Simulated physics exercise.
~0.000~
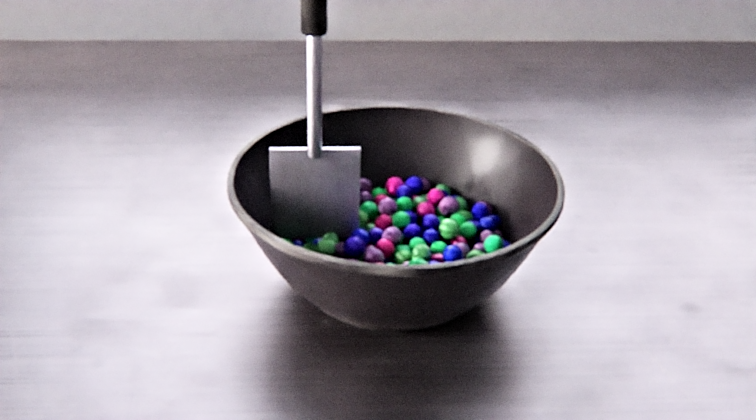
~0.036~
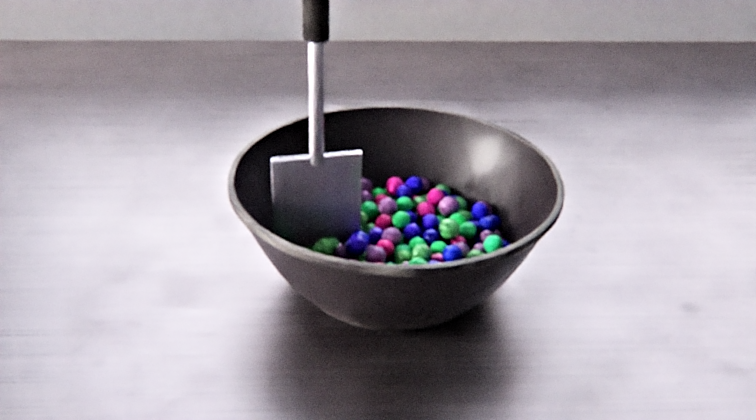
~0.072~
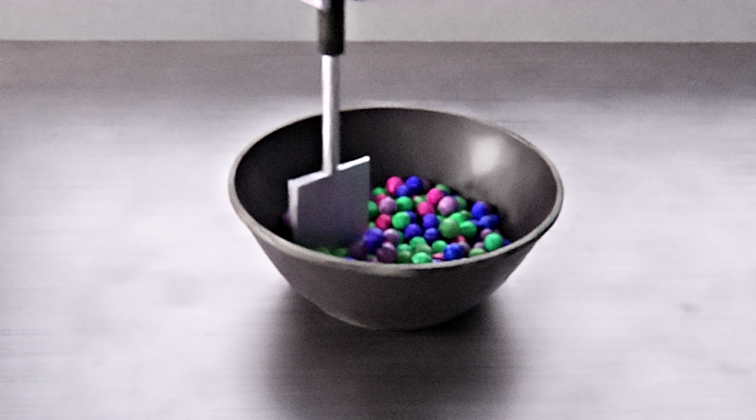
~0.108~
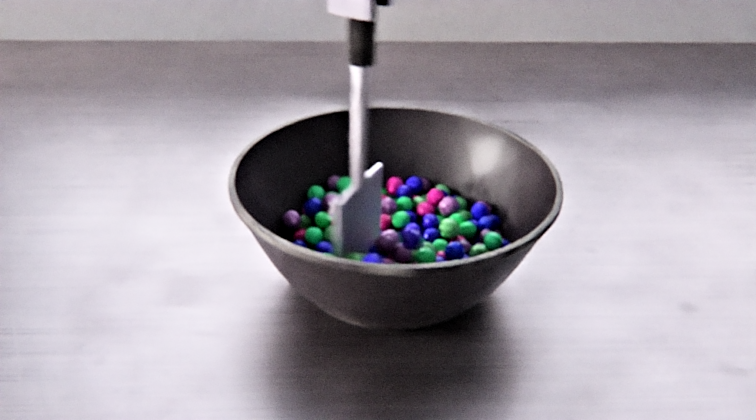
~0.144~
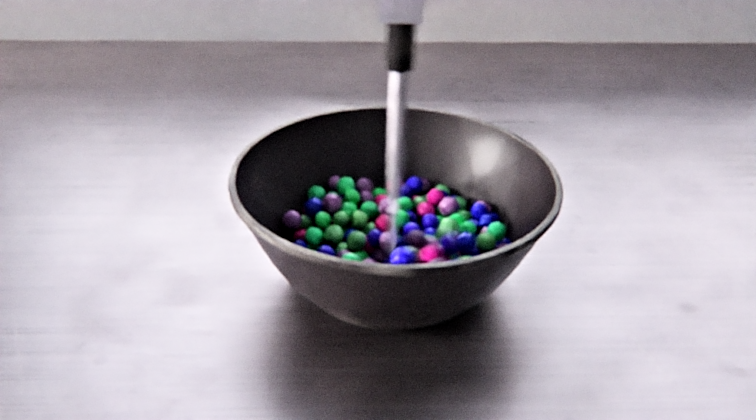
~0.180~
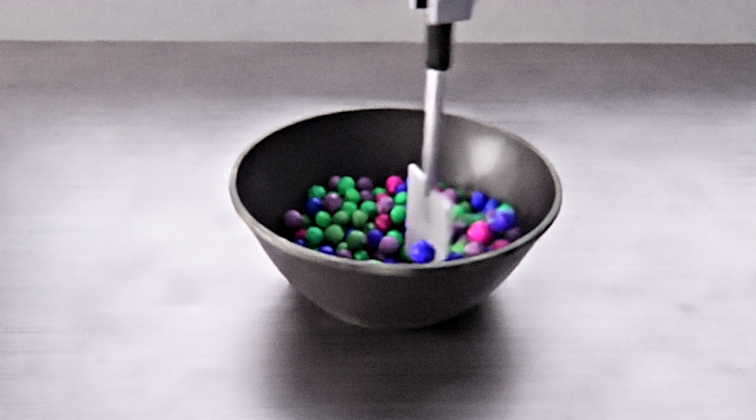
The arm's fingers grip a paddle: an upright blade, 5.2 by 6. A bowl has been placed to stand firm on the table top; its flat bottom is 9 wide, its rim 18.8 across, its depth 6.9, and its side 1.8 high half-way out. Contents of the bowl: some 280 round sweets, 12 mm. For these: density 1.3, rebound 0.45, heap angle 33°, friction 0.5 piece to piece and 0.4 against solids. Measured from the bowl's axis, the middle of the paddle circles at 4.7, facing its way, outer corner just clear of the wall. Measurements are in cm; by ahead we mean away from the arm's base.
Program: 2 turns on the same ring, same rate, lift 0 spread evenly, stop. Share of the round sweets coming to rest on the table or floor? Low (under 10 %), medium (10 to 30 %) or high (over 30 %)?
Medium - 10 to 30 %.
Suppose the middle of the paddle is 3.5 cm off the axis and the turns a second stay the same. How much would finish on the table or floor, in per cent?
Around 15 in a hundred, in that case.
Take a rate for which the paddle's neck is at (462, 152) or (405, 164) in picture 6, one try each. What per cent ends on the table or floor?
Some 35 and 20 per cent respectively.
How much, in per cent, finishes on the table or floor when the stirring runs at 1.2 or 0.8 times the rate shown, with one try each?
30 % and 15 %.
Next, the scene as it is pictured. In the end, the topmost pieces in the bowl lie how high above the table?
Around 6.5 cm above the table.
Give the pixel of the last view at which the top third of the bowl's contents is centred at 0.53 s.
Around pixel (291, 212).
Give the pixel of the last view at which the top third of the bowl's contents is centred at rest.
In the final view it lies around (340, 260).
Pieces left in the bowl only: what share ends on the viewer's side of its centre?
Around 60 per cent of what the bowl keeps.
After 0.53 s, 348° round, highest piece 9 above the table; 257 in the bowl, 10 on the table or floor, 9 in flight or on the tool.
After 0.88 s, 227° round, highest piece 8 above the table; 232 in the bowl, 41 on the table or floor, 3 in flight or on the tool.
After 1.25 s, 0° round, highest piece 6 above the table; 218 in the bowl, 57 on the table or floor, 1 in flight or on the tool.
After 1.95 s, 0° round, highest piece 6 above the table; 218 in the bowl, 58 on the table or floor.
In the end, 218 in the bowl, 58 on the table or floor. That is 21 % on the table or floor.
